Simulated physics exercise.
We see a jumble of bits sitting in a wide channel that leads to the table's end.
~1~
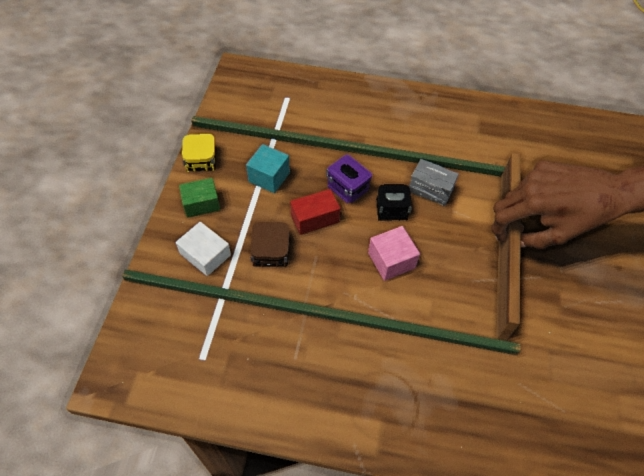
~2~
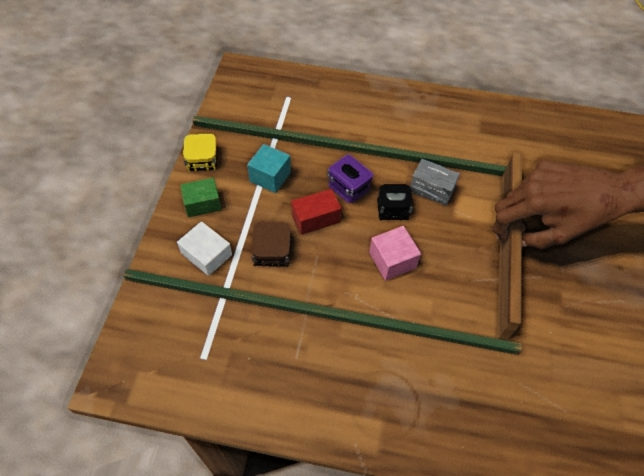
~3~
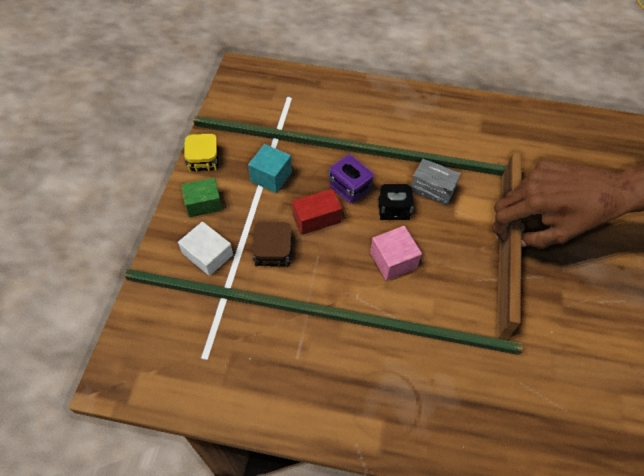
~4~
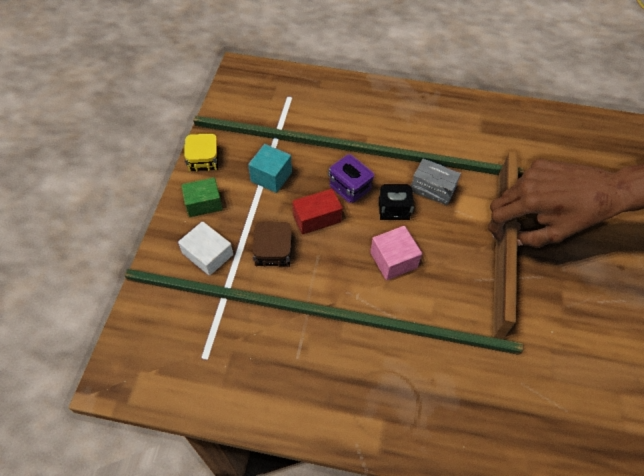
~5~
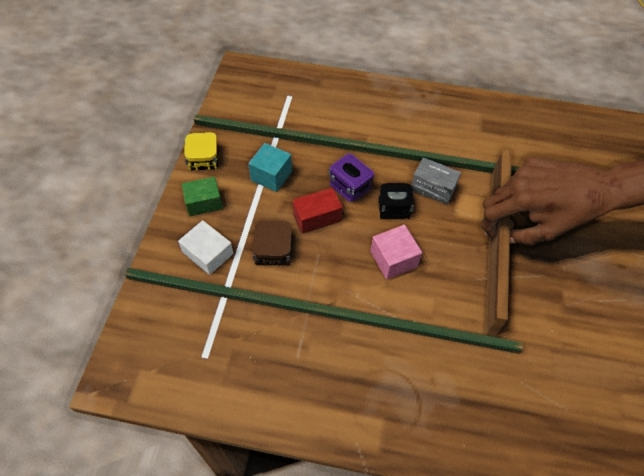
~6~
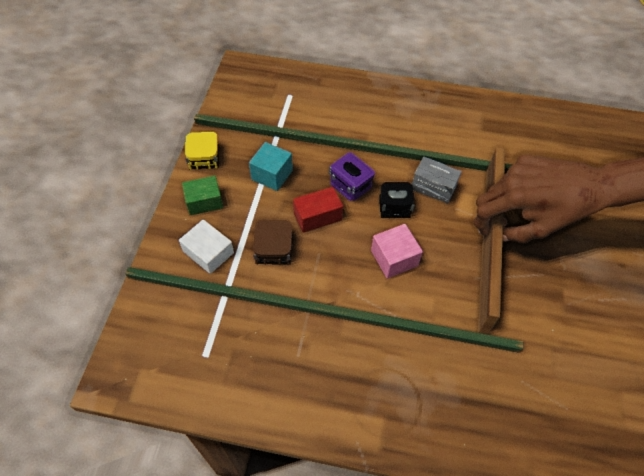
A hand held a wooden board across a channel between two green strips on a table, then slid it slightly left toward the scattered colored blocks and cases, which stayed where they were.
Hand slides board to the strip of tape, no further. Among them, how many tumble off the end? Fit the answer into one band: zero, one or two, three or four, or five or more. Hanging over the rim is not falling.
I would say one or two.
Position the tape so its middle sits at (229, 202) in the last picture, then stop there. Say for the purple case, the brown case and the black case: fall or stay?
The purple case? It is safe. The brown case? It is safe. The black case? It is safe.
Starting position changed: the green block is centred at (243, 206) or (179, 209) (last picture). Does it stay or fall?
One place after the other: It keeps its spot; it keeps its spot.
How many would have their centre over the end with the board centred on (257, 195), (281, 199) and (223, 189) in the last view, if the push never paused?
Respectively, 1, 0 and 4.
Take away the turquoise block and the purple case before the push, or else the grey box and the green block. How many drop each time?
The count is 0 in one try and 0 in the other, in that order.
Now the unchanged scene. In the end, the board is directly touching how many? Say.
Count: 3.
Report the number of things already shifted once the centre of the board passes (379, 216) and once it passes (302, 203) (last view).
First 4, then 9.
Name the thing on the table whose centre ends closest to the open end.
The turquoise block.
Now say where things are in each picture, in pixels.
The first frame shows yellow case (200, 153); green block (200, 198); white block (204, 249); board (509, 242); tape (251, 209).
The second frame shows green block (201, 197); black case (394, 202).
The third frame shows white block (206, 248); board (510, 241).
The fourth frame shows yellow case (202, 153); red block (317, 211).
The fifth frame shows green block (202, 196); pink block (396, 252).
The sixth frame shows yellow case (203, 151); green block (203, 195); white block (207, 246); board (492, 236); tape (254, 206).
Soon after, none off yet; yellow case at rest near (203, 151); green block at rest near (203, 195); white block at rest near (207, 246).
After that, none off yet; yellow case displaced about its own width near (183, 148); green block at rest near (201, 195); white block displaced a little near (189, 251).
In the end, the number that fall off is one or two; gone, yellow case.
